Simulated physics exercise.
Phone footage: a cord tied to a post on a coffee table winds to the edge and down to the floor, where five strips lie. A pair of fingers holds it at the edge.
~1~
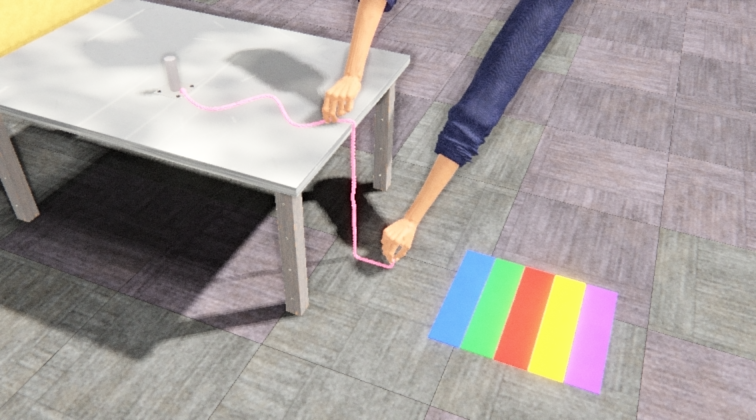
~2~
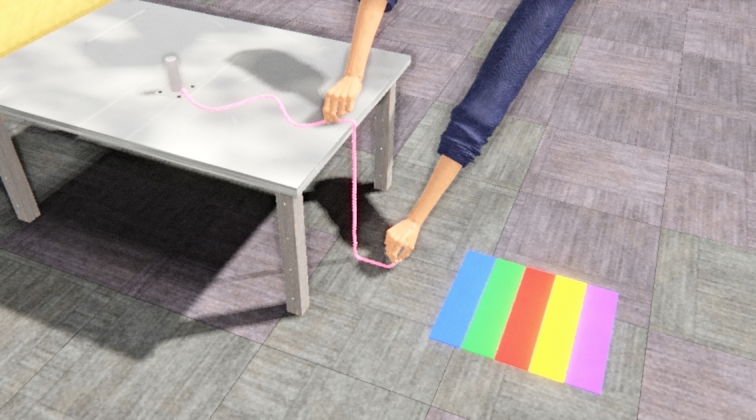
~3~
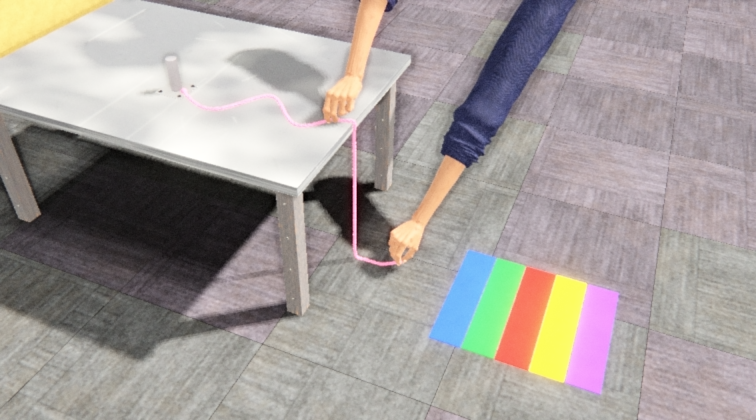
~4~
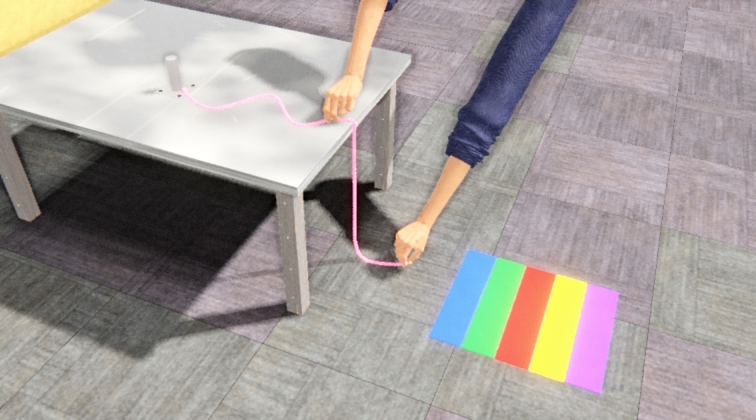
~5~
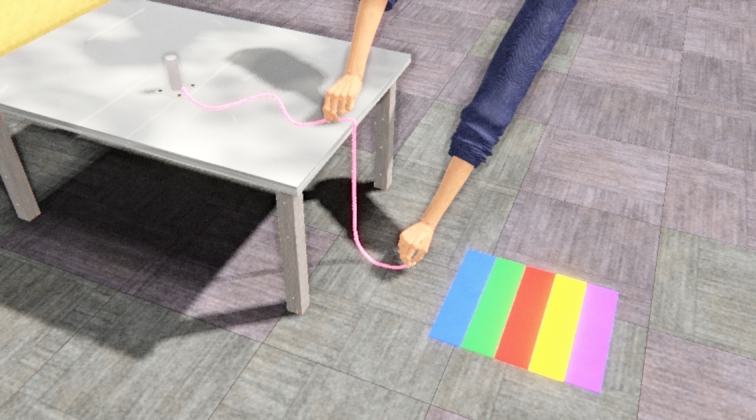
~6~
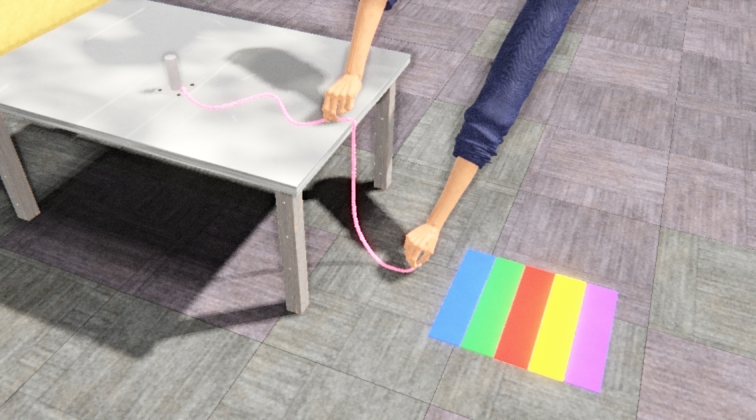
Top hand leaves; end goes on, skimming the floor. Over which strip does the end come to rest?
Over the yellow strip.
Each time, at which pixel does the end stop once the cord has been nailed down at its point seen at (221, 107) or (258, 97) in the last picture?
I'd put it around (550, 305) the first time and around (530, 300) the second.
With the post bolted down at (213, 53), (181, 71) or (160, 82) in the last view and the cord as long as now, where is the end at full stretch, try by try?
First try about (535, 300), second about (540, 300), third about (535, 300).
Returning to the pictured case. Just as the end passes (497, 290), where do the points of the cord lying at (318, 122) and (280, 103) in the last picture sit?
You'll see them at (355, 140) and then at (305, 113).
Soon after, end near (497, 290); over green.
After that, end near (537, 302); over red.
At the stop, end near (561, 309); over yellow. The yellow one.
